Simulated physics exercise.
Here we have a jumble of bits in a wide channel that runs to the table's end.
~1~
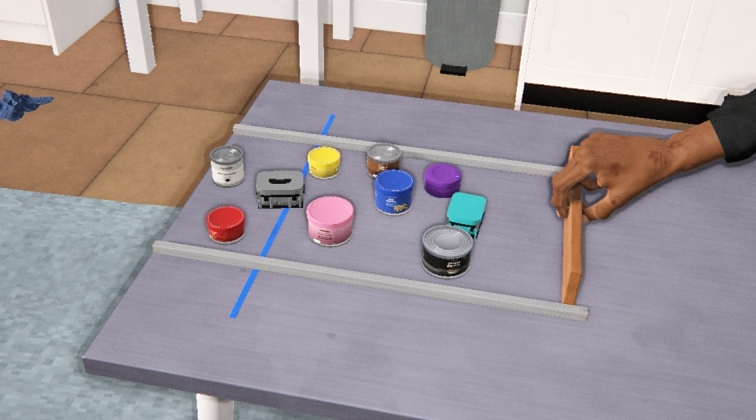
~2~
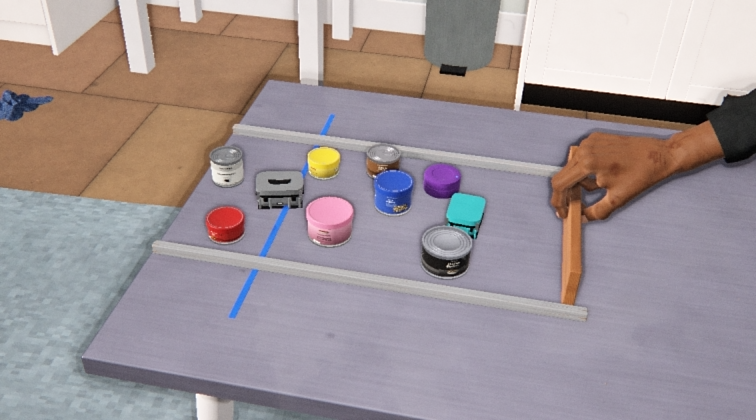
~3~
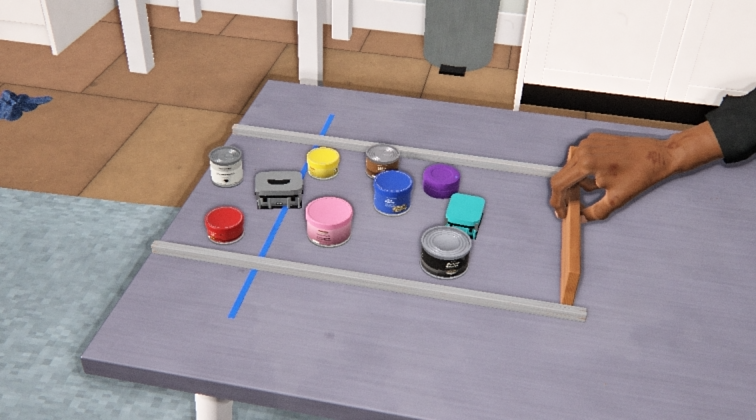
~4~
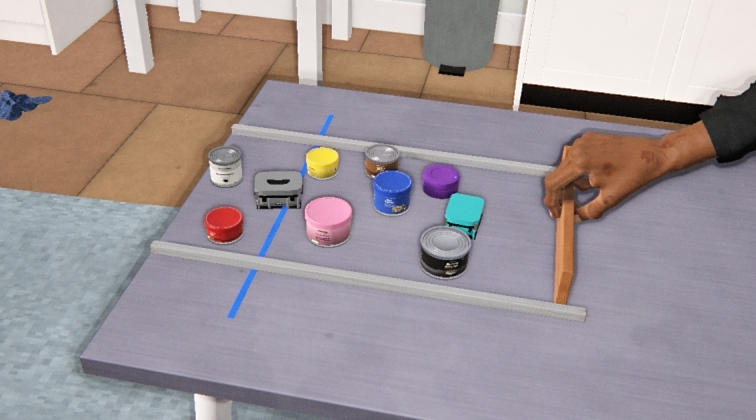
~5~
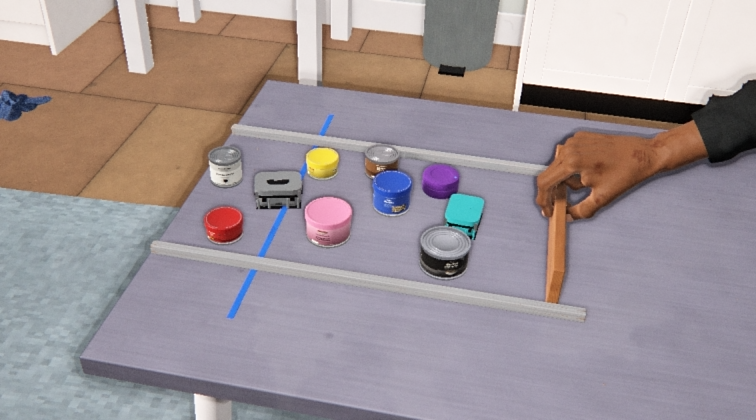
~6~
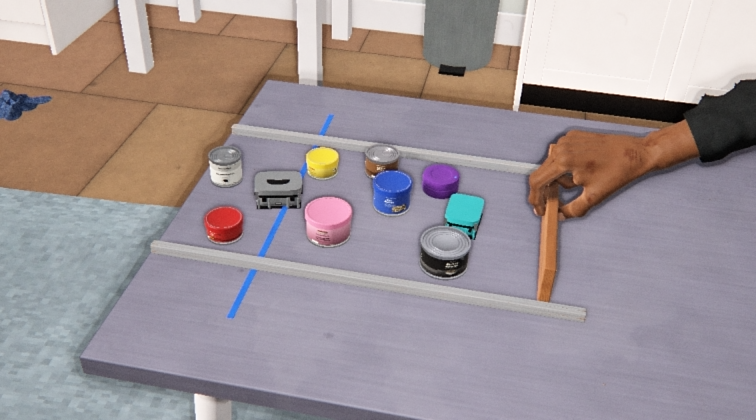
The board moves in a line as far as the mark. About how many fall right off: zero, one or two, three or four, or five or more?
Here the number that fall off is zero.
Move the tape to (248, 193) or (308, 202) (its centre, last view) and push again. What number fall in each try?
The counts: 3 and 0.
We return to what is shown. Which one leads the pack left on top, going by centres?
That is the white tin.
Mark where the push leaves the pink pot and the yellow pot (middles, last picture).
Near (225, 200) and (254, 157).
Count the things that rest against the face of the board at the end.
In contact: 4.
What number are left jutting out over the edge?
The number is 2.
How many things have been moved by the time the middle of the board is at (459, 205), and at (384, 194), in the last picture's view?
By then 2, and 6.
A little later, none off yet; white tin at rest near (226, 167); red pot at rest near (225, 226); grey case at rest near (279, 191).
Next, none off yet; white tin at rest near (226, 167); red pot at rest near (225, 226); grey case shifted about its own width near (248, 190).
When it is over, the number that fall off is zero.
